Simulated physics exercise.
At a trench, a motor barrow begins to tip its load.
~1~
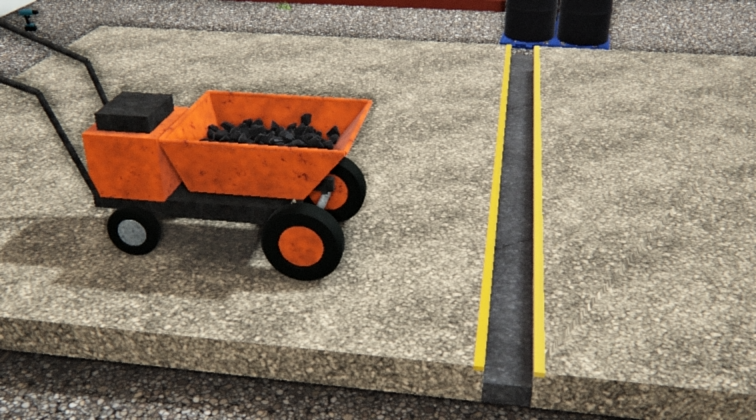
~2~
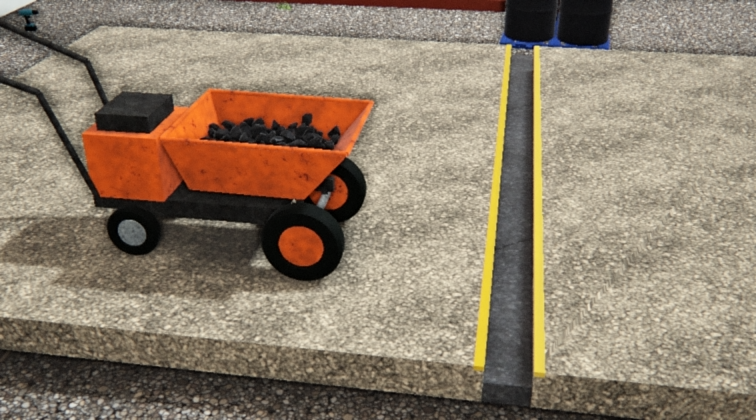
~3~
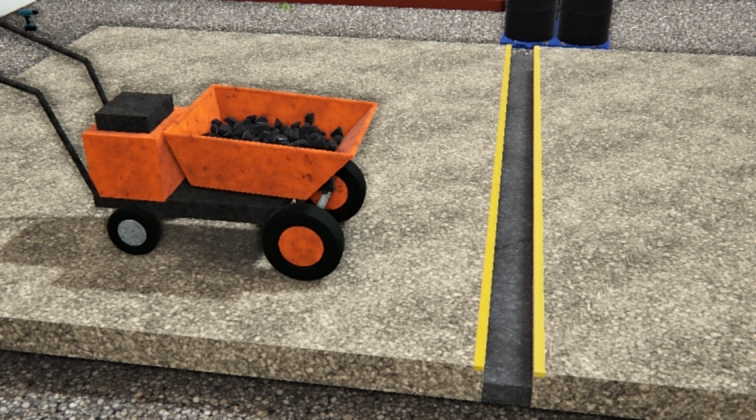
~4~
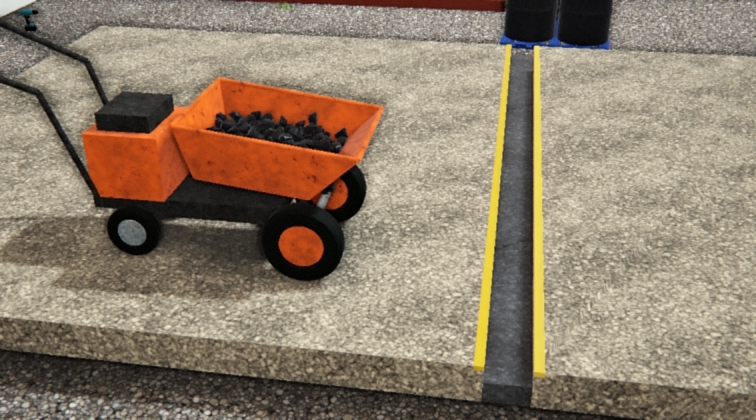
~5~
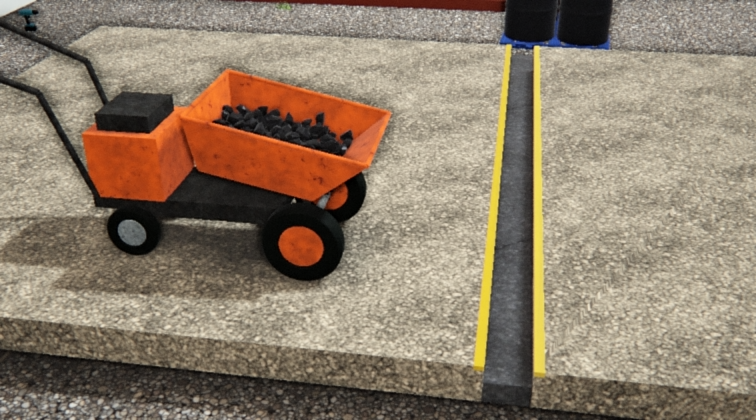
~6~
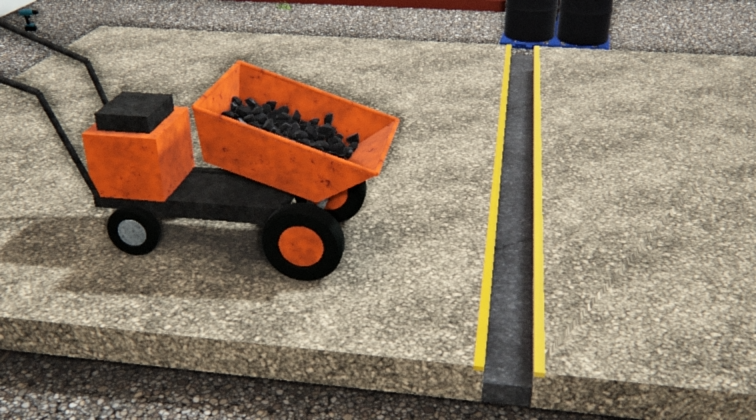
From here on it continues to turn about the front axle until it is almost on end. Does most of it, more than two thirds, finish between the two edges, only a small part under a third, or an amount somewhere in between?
Only a small part, under a third, finishes between the edges.
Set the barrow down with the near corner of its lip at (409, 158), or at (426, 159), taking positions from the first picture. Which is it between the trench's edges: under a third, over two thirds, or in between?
One to two thirds; then one to two thirds.
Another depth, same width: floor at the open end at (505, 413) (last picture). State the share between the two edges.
About 20 per cent.
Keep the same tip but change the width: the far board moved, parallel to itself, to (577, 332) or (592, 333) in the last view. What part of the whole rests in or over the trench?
First try: About 20 %; second try: About 20 %.
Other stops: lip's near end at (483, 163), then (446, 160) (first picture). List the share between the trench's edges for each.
First try: Some 0 %; second try: 40 %.
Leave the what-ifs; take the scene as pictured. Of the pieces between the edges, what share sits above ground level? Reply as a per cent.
5 %, roughly.
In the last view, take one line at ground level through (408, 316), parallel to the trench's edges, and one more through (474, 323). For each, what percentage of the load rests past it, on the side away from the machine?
Close to 60 % and 20 %, in that order.
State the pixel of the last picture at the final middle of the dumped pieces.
The centre settles at about (462, 254).
Soon after the last picture, skip tipped steeply; all in the skip.
A little later, skip tipped right over; most in the skip; about a quarter short of the trench.
Later still, skip tipped right over; about a third in the skip; about half short of the trench; a small part in or heaped over the trench.
At rest, skip tipped right over; about a third in the skip; about half short of the trench; about a quarter in or heaped over the trench; none beyond it.
